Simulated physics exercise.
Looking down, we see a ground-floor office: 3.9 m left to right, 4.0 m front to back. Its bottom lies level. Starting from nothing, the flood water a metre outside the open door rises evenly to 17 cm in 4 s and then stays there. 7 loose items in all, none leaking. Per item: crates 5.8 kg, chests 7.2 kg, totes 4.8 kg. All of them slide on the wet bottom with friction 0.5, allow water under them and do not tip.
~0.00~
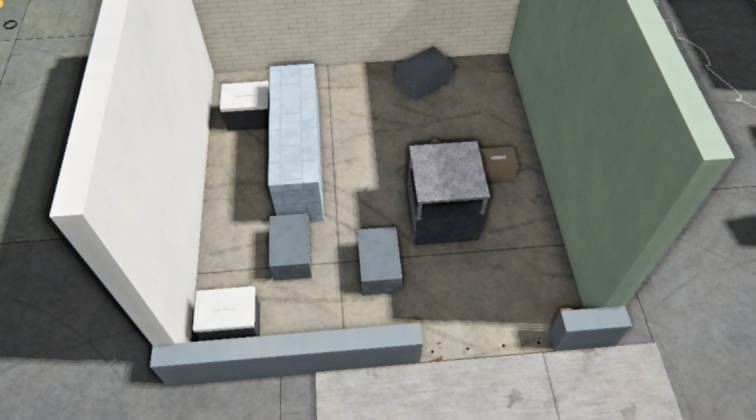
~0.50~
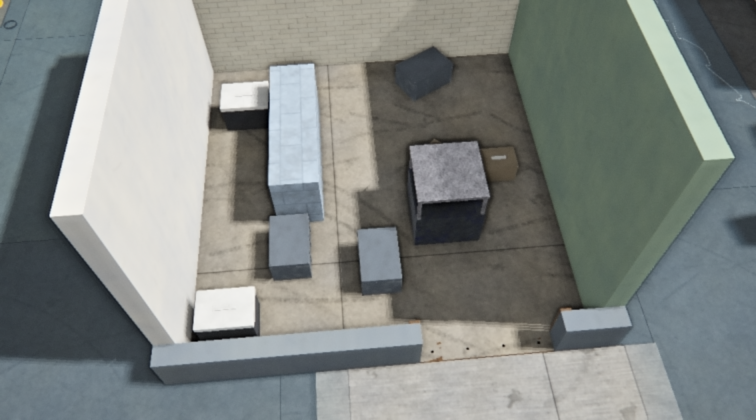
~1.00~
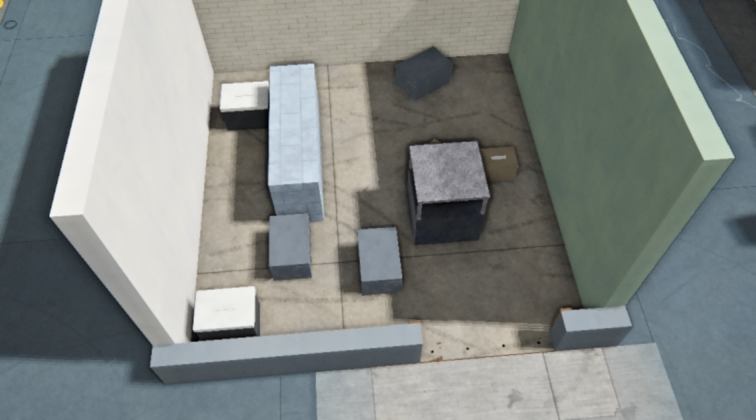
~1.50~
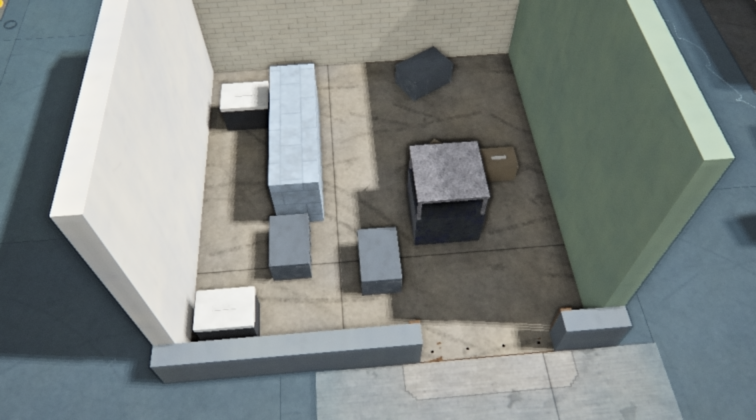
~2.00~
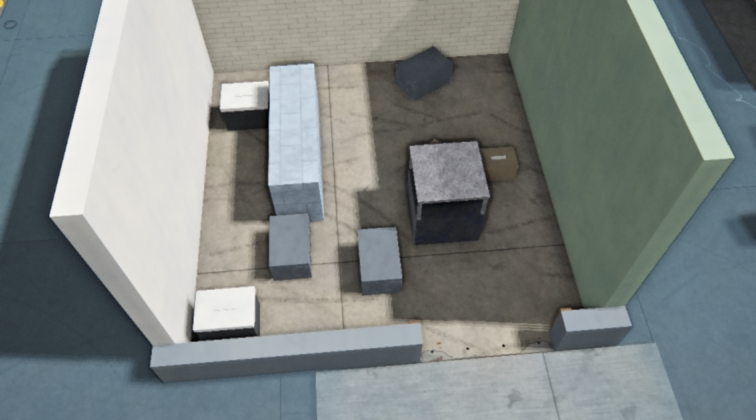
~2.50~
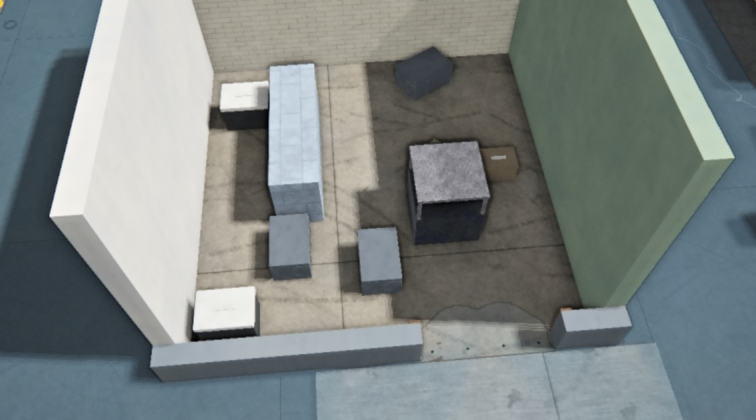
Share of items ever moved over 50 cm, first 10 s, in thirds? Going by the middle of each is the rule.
The moved part is mid-sized, a third to two thirds.
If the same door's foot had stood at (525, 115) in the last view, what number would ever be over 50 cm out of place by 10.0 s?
The answer then is 4.
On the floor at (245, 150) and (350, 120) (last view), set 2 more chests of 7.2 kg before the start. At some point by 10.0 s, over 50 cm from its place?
Inside the limit, then above the limit.
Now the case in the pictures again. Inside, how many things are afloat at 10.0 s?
Total: 6.
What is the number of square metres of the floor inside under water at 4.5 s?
Wet: Near 3.5 m2.
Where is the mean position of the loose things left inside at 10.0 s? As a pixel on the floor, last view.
Around (312, 193).
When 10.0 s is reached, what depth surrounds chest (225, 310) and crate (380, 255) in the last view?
Depth approx. 7 cm / 6 cm.
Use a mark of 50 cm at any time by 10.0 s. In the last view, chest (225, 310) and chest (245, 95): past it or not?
Within, within.
After 3.5 s 0 of 7 are over 50 cm from their spots; 0 afloat.
After 4.5 s 0 of 7 are over 50 cm from their spots; 0 afloat.
After 7.0 s 3 of 7 are over 50 cm from their spots; 3 afloat.
After 10.0 s 4 of 7 are over 50 cm from their spots, and 4 have been at some point; 6 afloat.
